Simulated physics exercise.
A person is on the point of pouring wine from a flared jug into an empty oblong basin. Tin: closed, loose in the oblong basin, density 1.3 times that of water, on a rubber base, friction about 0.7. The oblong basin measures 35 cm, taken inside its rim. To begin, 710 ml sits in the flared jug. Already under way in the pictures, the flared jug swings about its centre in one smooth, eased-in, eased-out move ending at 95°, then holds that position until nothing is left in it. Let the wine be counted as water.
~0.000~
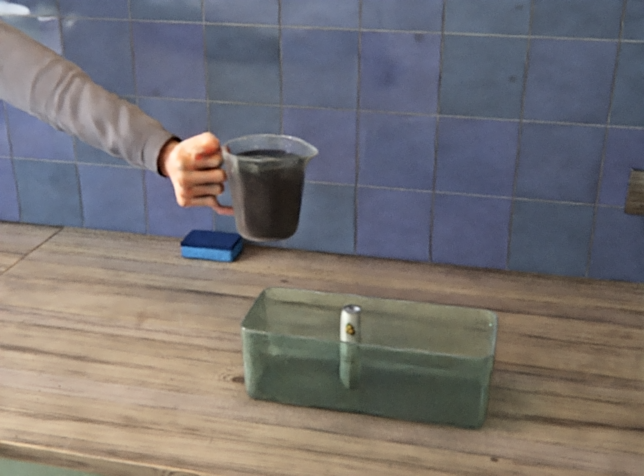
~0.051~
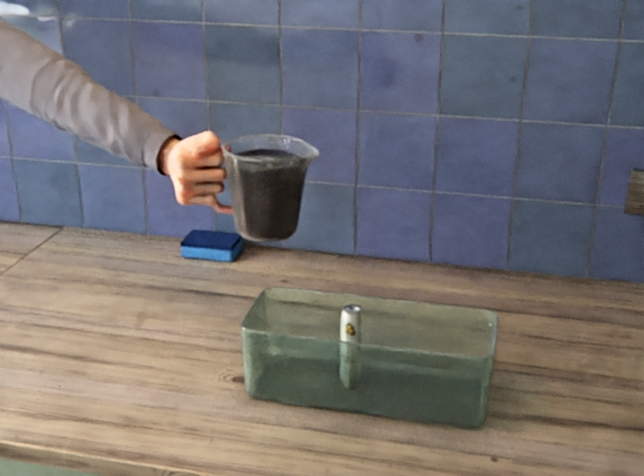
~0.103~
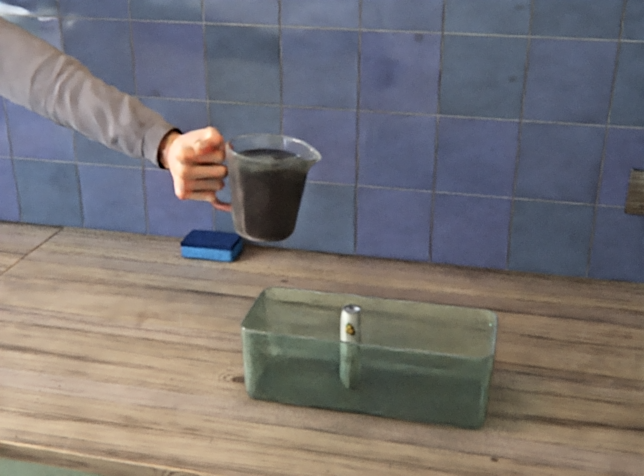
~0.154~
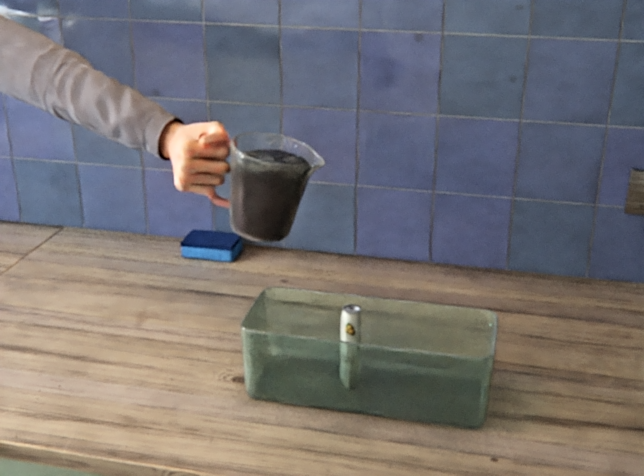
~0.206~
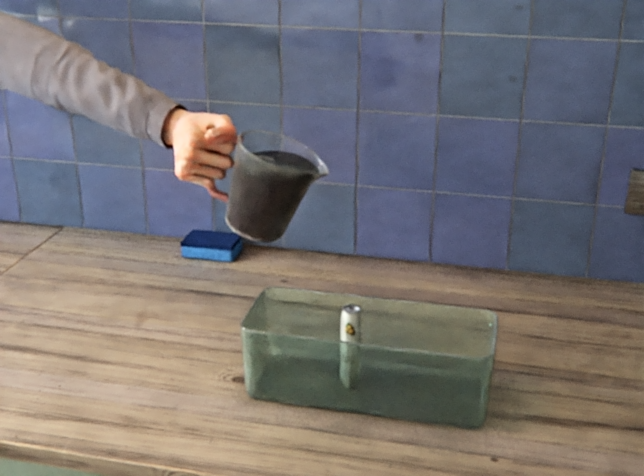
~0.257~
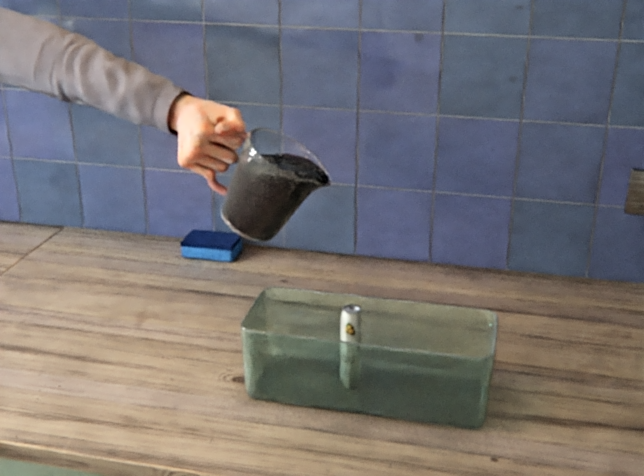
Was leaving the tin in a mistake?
No, it keeps its footing.
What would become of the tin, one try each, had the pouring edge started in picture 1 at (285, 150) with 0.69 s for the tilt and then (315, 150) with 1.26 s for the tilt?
First it tips over; then it stays on its base.
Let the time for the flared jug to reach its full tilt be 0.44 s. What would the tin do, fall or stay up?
The tin remains upright.
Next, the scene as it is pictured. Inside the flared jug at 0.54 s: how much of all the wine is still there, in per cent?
I'd estimate some 60 % remains.
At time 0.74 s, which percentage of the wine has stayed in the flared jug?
20 per cent or so.
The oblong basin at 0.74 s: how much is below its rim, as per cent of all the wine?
Some 54 percent of the total.
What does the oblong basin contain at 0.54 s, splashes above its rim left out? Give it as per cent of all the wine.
About 10%.
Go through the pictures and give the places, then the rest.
In the first picture, it leans 0°; its right rim is at (317, 152); the wine meets the walls at (231, 156) and (306, 162); the oblong basin's rim runs from (253, 308) to (496, 336); the tin's top is at (351, 312).
In the second picture, it leans 1°; its right rim is at (318, 154); the wine meets the walls at (231, 156) and (306, 163).
In the third picture, it leans 5°; its right rim is at (321, 158); the wine meets the walls at (234, 155) and (308, 165).
In the fourth picture, it leans 11°; its right rim is at (324, 164); the wine meets the walls at (236, 156) and (312, 166).
In the fifth picture, it leans 19°; its right rim is at (328, 173); the wine meets the walls at (239, 160) and (320, 169).
In the sixth picture, it leans 29°; its right rim is at (331, 183); the wine meets the walls at (238, 170) and (329, 177).
By 0.54 s the tilt is 84° and 60 per cent is still to pour; the tin stands where it began.
By 0.74 s the tilt is 95° and 20 per cent is still to pour; the tin stands where it began.
By 0.96 s the tilt is 95° and 4 per cent is still to pour; the tin stands where it began.
By 1.19 s the tilt is 95° and 1 per cent is still to pour; the tin stands where it began.
At rest the tin stands where it began.
